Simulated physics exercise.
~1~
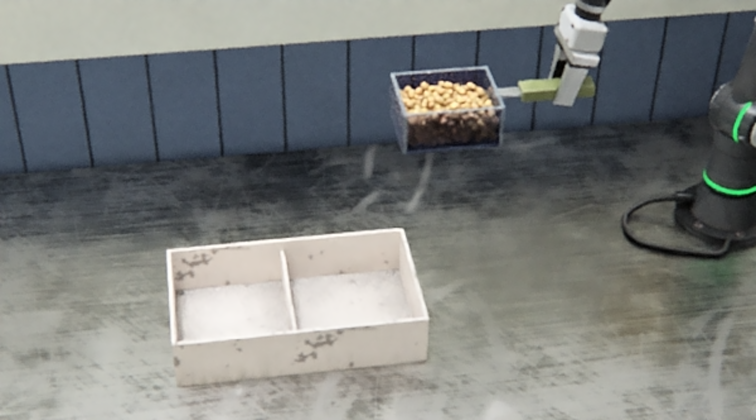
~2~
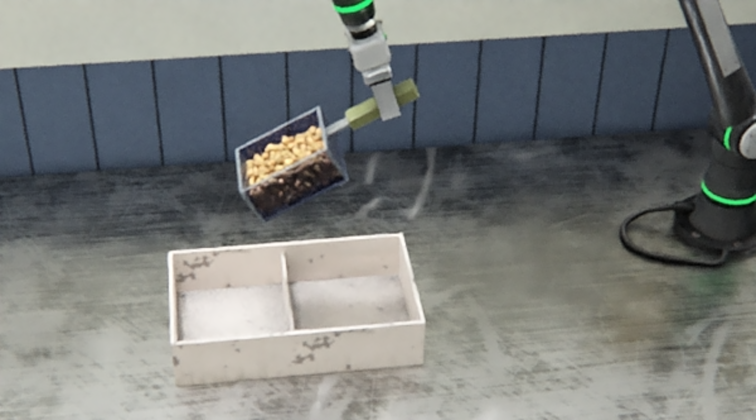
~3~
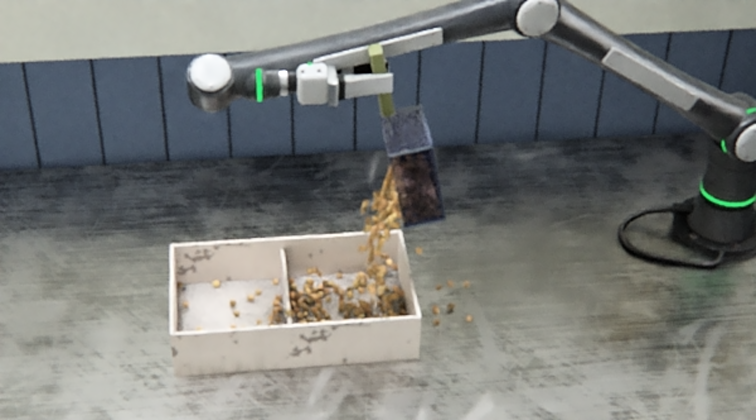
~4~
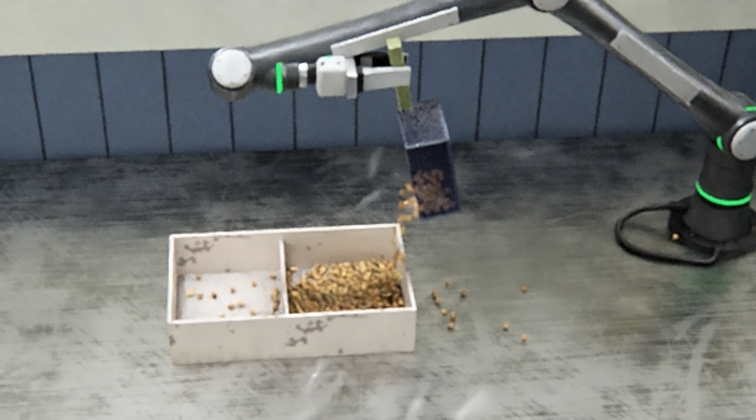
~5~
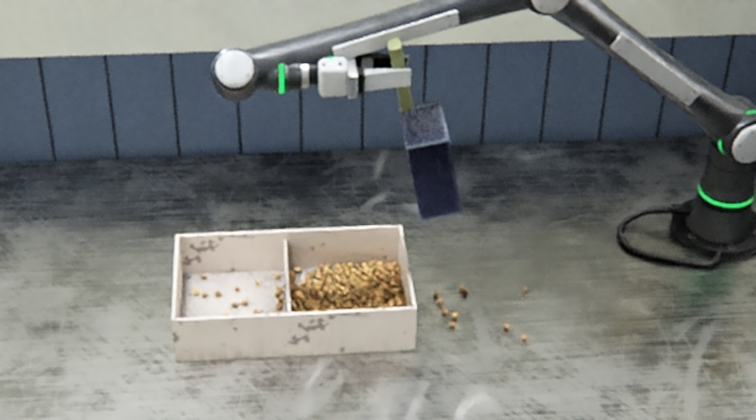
On a dark, worn tabletop, a robot arm carried a small clear box of dried chickpeas over to a divided pale crate and tipped it until it emptied, leaving most in the right-hand part, a few in the left and some scattered on the table.
